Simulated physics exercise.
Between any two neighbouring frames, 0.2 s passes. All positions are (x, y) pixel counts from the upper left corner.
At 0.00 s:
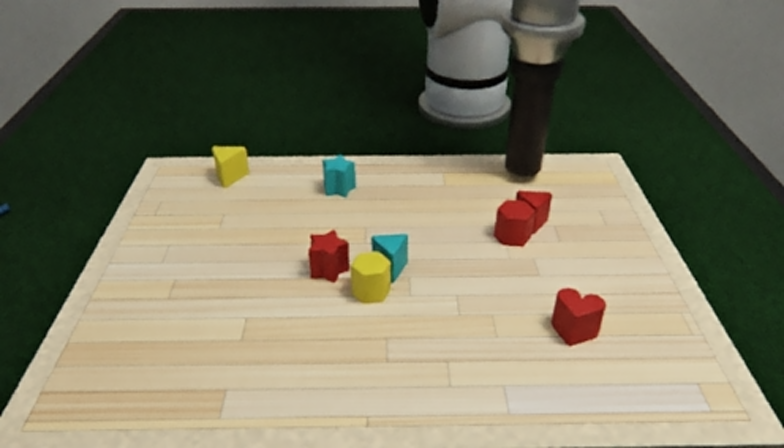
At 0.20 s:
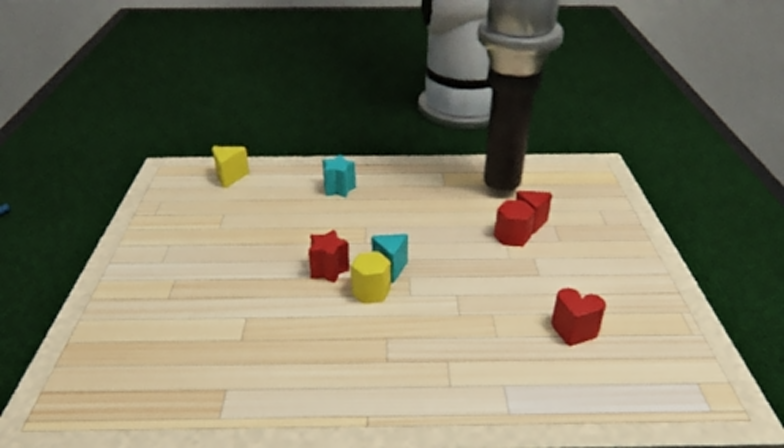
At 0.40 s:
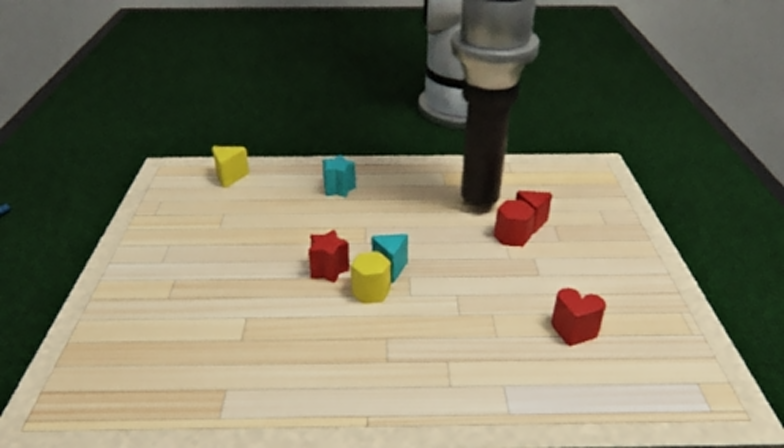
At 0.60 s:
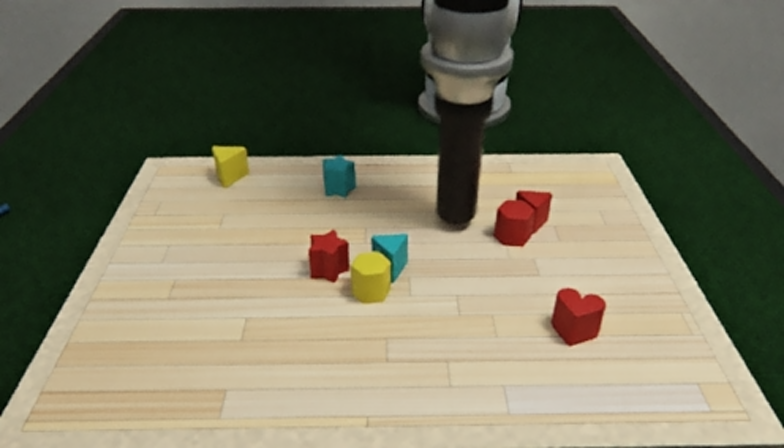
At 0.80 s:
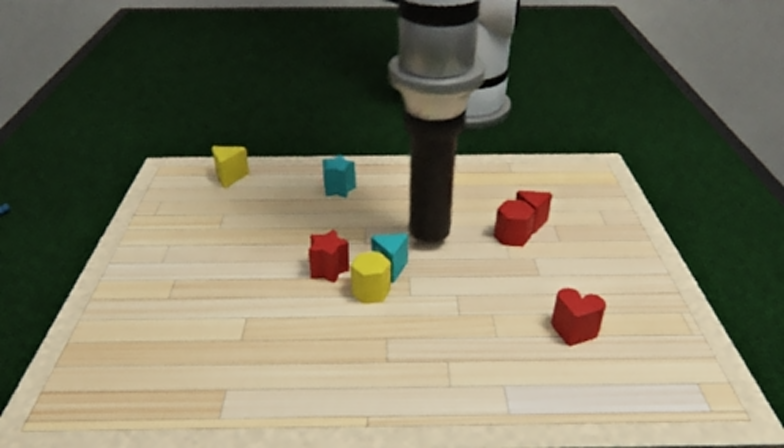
Robot arm with a dark rod moving left and forward across a wooden board, passing red, yellow and turquoise blocks that stay still.
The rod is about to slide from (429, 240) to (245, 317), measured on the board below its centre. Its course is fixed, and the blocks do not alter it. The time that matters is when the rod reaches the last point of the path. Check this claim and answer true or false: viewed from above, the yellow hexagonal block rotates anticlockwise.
The statement is incorrect.
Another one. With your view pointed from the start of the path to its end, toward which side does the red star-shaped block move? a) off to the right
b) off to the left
a
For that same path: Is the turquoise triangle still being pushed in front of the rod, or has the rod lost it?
The block gets away.
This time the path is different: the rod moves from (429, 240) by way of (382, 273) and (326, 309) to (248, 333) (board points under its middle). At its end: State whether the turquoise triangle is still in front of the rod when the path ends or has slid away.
It is off to the side or behind.
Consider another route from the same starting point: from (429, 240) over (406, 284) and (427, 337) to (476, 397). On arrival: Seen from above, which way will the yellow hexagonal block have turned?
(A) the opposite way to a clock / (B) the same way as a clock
I choose B.
On the path given first. One third of the way, rod at (373, 253); yellow hexagonal block at (365, 271), turned 30° clockwise; turquoise triangle at (385, 255), turned 15° anticlockwise.
Two thirds of the way, rod at (311, 278); red star-shaped block at (278, 247), turned 70° clockwise; yellow hexagonal block at (365, 272), turned 35° clockwise; turquoise triangle at (384, 256), turned 25° anticlockwise.
At the end, rod at (243, 306); red star-shaped block at (267, 248), turned 105° clockwise; yellow hexagonal block at (365, 272), turned 35° clockwise; turquoise triangle at (384, 256), turned 25° anticlockwise; red hexagonal block in place.
